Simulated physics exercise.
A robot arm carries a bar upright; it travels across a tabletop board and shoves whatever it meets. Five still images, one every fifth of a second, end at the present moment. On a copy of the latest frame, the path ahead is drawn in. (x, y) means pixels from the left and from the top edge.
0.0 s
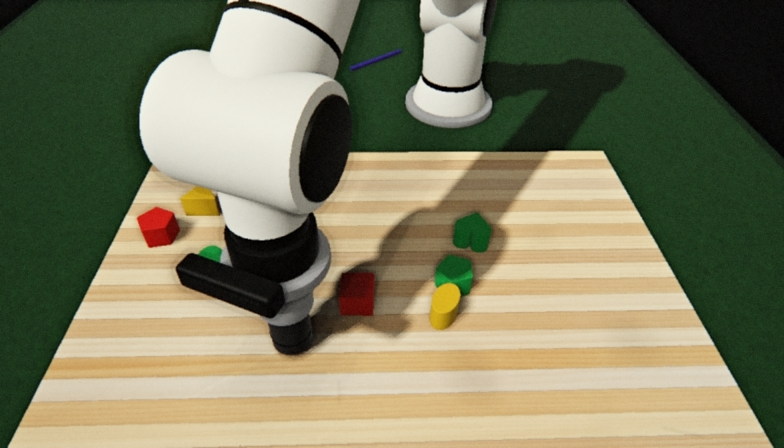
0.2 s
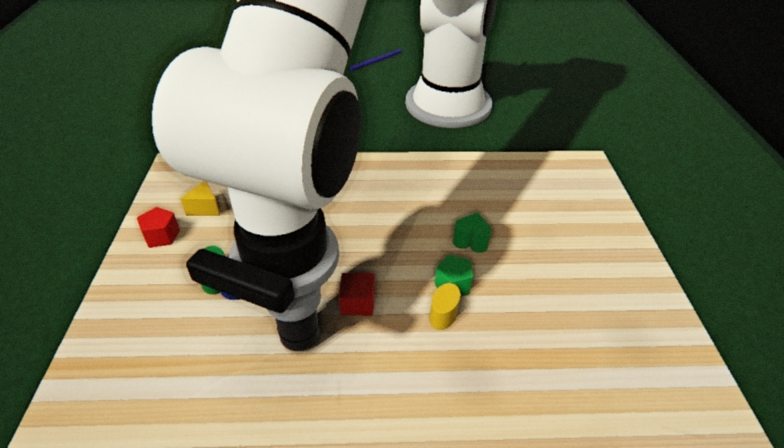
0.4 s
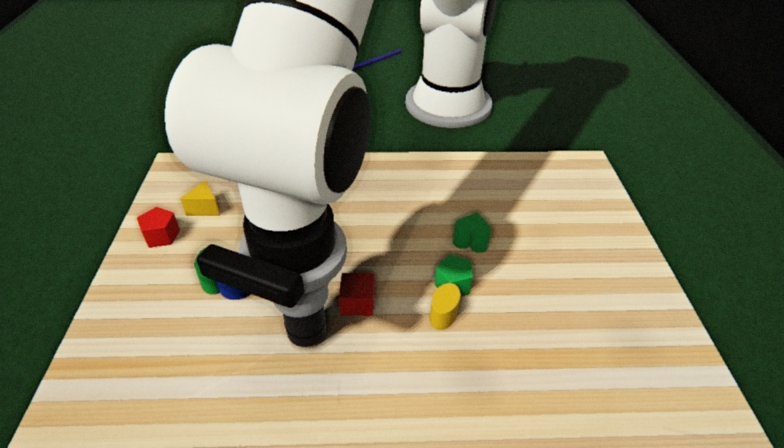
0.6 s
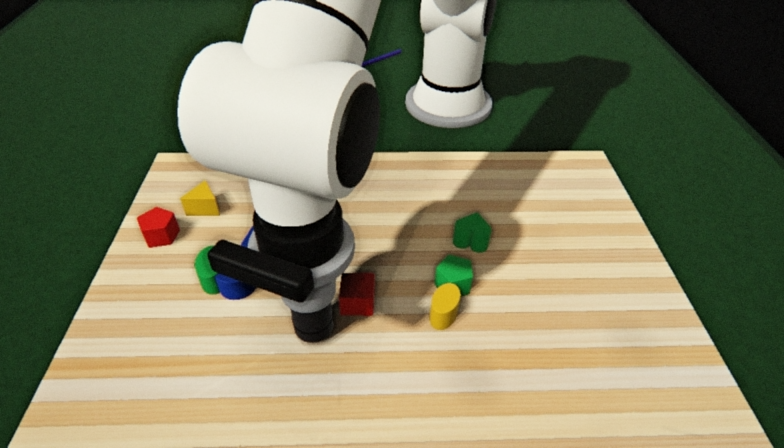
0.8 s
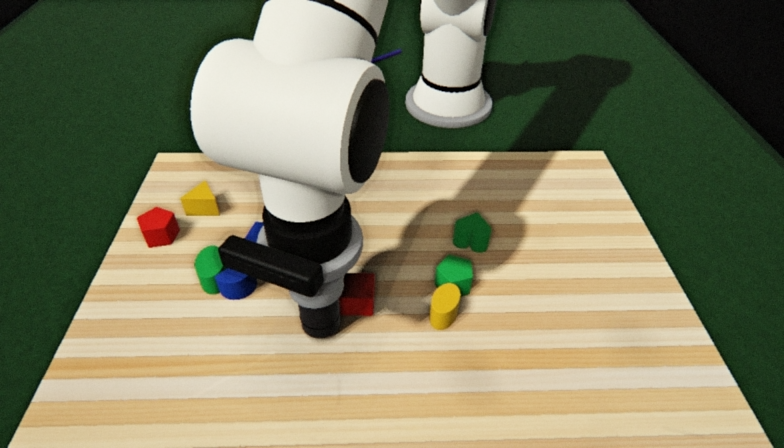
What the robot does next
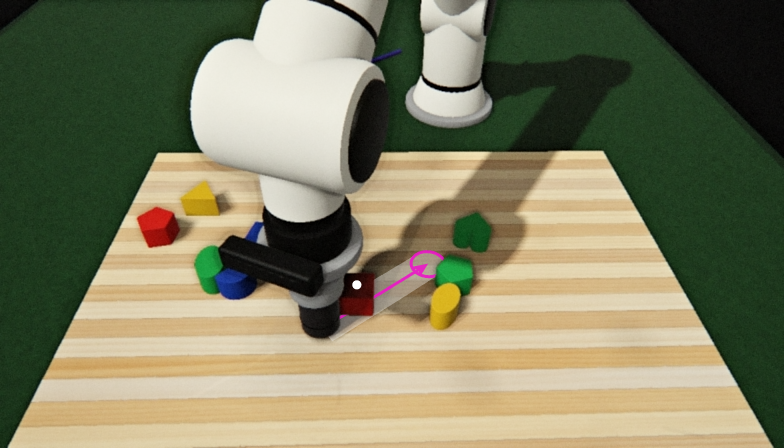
On a striped wooden board set on a green surface, a white robot arm with a black tip moved slightly to the right, partly covering a red block while the colourful blocks around it stayed still.
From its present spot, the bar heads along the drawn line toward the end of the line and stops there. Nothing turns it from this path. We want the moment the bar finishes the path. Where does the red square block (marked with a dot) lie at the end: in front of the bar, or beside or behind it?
Slid off.
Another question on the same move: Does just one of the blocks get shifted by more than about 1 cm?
Yes, it checks out.
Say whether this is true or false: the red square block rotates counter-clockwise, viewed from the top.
Verdict: True.
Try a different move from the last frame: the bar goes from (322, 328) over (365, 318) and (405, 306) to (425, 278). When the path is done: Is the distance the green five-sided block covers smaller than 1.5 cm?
Yes, that is how it ends up.
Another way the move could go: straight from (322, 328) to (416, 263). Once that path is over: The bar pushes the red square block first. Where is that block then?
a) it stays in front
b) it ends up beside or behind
It's a.
Path on the board, from (322, 328) to (428, 264); the dot is on the red square block.
What follows on the original path. One third of the way, bar (360, 300); red square block (386, 263), turned 15° anticlockwise.
Two thirds of the way, bar (397, 279); red square block (405, 242), turned 65° anticlockwise.
At the end, bar (428, 259); red square block (413, 226), turned 115° anticlockwise; green five-sided block in place.
